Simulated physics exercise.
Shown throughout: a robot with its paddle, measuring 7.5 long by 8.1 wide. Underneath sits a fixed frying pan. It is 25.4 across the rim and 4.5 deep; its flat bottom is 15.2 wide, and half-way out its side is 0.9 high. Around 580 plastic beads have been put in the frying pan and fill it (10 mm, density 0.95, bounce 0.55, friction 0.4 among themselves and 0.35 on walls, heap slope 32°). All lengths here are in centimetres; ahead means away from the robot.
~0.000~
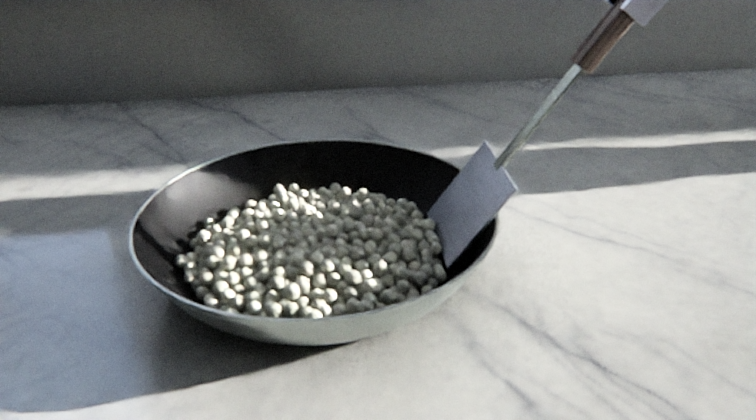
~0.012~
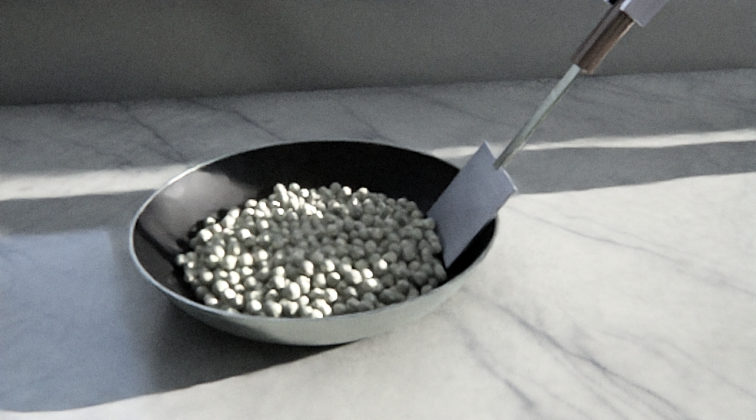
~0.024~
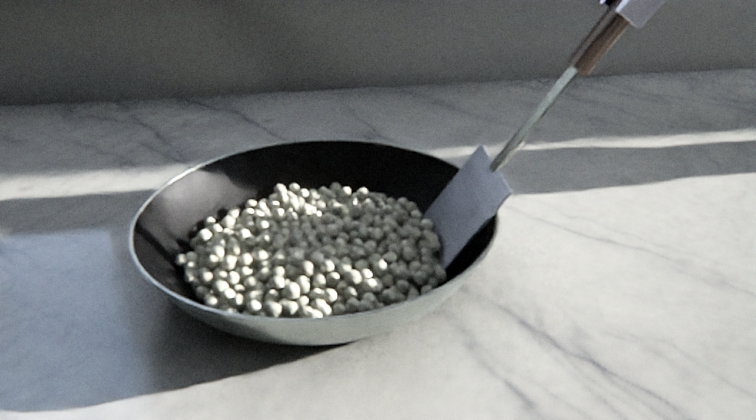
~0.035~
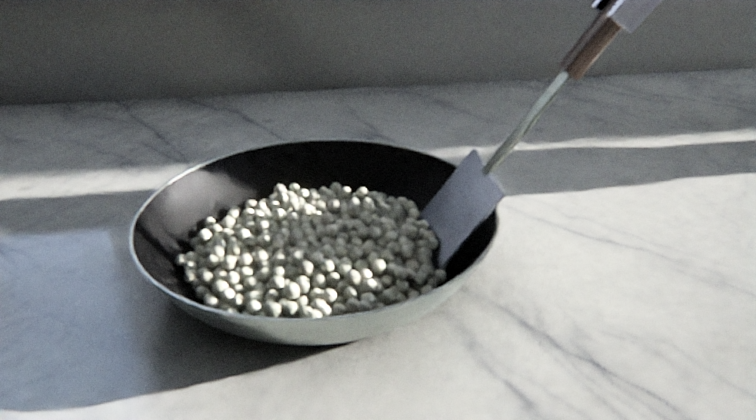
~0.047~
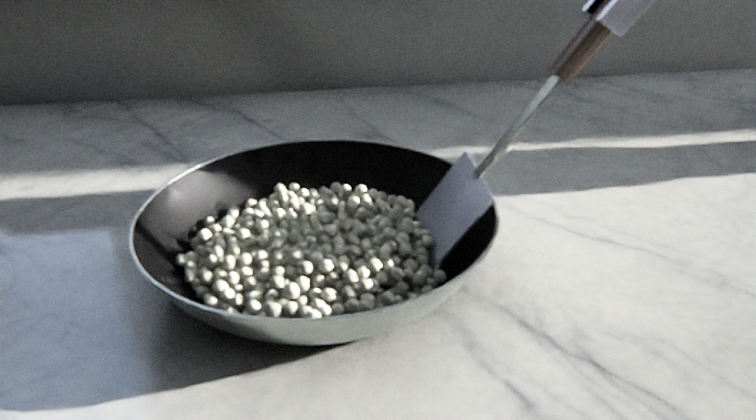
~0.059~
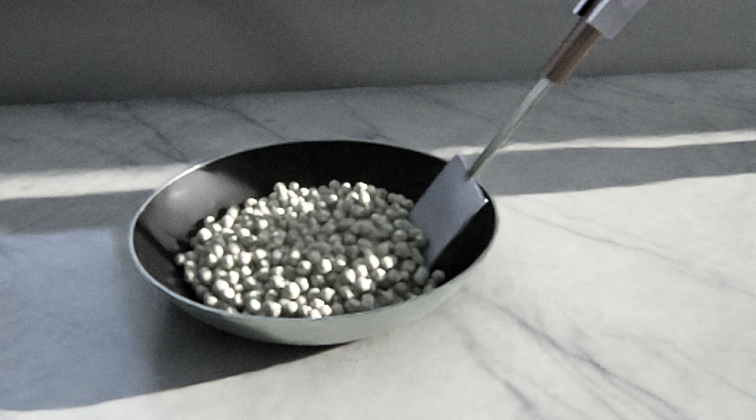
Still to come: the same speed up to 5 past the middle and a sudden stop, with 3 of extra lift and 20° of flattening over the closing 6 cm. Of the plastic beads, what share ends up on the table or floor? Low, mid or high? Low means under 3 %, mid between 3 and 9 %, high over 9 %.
Low.
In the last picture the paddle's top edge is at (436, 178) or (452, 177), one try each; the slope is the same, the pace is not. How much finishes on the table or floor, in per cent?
Roughly 10 per cent, then roughly 0 per cent.
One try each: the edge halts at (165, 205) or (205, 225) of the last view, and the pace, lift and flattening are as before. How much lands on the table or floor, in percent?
Estimates, in order: 20 % and 0 %.
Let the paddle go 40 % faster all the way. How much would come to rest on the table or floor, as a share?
Approx. 0 per cent.
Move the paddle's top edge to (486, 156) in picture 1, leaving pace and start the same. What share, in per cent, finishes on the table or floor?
About 0 per cent.
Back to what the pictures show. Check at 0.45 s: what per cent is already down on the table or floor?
About 0 per cent.
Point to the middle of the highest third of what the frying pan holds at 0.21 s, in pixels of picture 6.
I'd put it somewhere near (268, 242).
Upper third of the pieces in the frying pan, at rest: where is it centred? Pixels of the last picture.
The centre sits at about (221, 247).
After 0.14 s, sloping 54°, highest piece 4 above the table; 576 in the frying pan.
After 0.21 s, sloping 45°, highest piece 5 above the table; 576 in the frying pan.
After 0.45 s, sloping 34°, highest piece 4 above the table; 576 in the frying pan.
After 1.50 s, sloping 34°, highest piece 4 above the table; 576 in the frying pan.
In the end, 576 in the frying pan. That is 0 % on the table or floor.
